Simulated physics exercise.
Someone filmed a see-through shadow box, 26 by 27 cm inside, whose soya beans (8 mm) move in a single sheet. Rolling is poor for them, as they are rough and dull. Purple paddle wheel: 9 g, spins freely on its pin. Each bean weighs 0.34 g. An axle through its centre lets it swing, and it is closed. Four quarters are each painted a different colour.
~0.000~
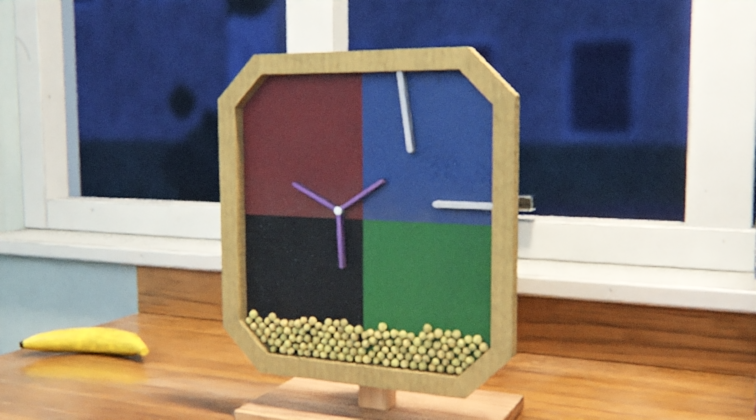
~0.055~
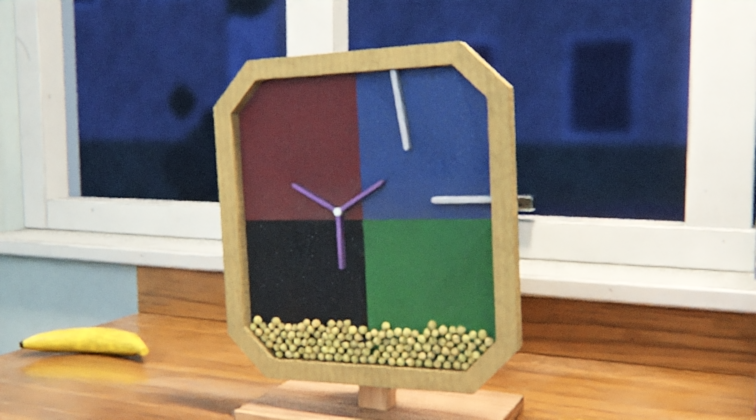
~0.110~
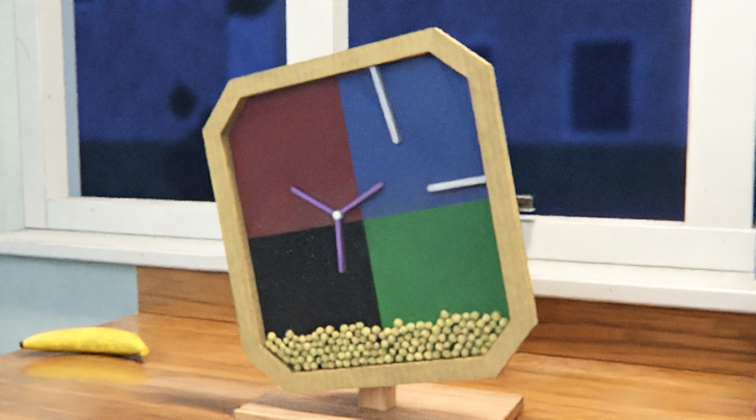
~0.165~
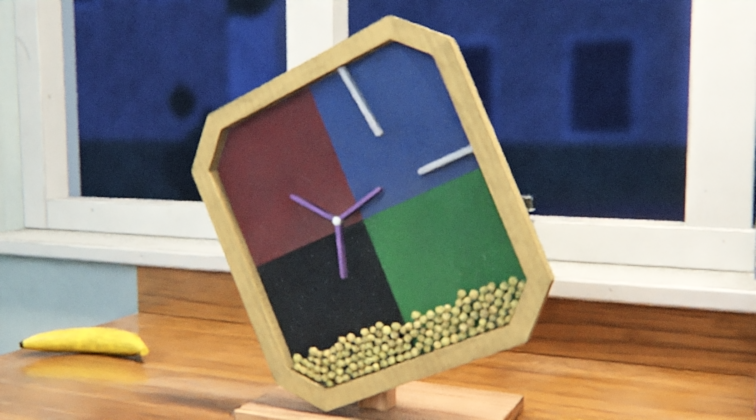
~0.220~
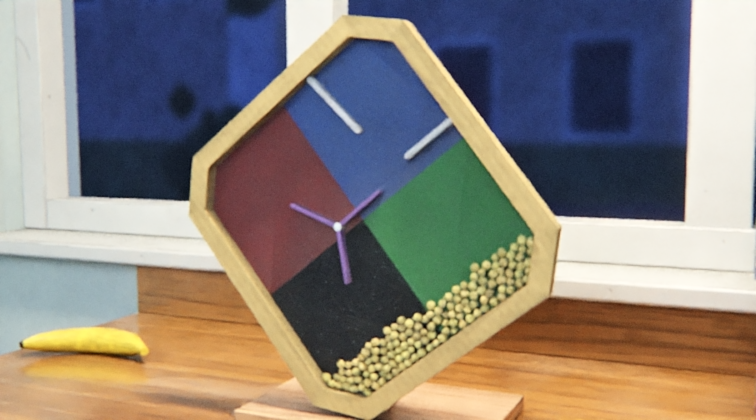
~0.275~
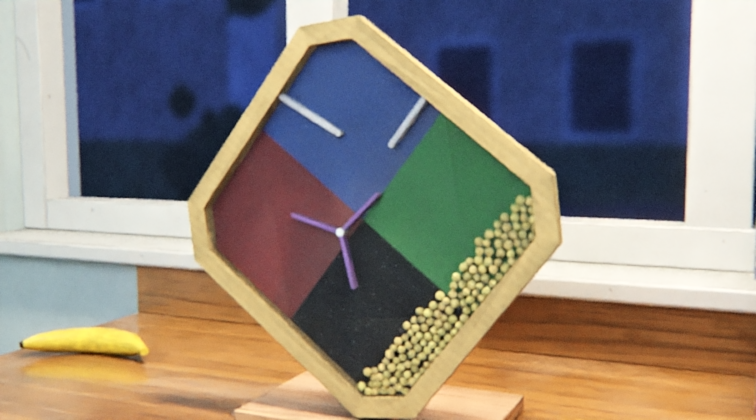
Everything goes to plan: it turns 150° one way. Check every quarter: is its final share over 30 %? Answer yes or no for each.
Red: Yes, blue: No, green: No, black: No.
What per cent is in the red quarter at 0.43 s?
Around 0 percent of the load.
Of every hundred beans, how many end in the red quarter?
I'd estimate close to 95 per cent.
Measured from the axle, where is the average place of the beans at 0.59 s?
About 9 cm right and 4 cm below.
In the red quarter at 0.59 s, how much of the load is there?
I'd put it around 30 in a hundred.
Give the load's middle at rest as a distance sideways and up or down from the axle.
Right: About 4 cm; below: About 11 cm.
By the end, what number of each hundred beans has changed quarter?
Roughly 95 per cent.
After 0.43 s, it stands 91° anticlockwise; the beans' middle is 11 cm right of and 4 cm below the centre; green 25 %, black 75 %.
After 0.59 s, it stands 132° anticlockwise; the beans' middle is 9 cm right of and 4 cm below the centre; red 30 %, green 5 %, black 65 %.
After 0.73 s, it stands 150° anticlockwise; the beans' middle is 7 cm right of and 8 cm below the centre; red 70 %, black 30 %.
At rest by 3.1 s, it stands 150° anticlockwise; red 95 %, blue 0 %, green 0 %, black 5 %.
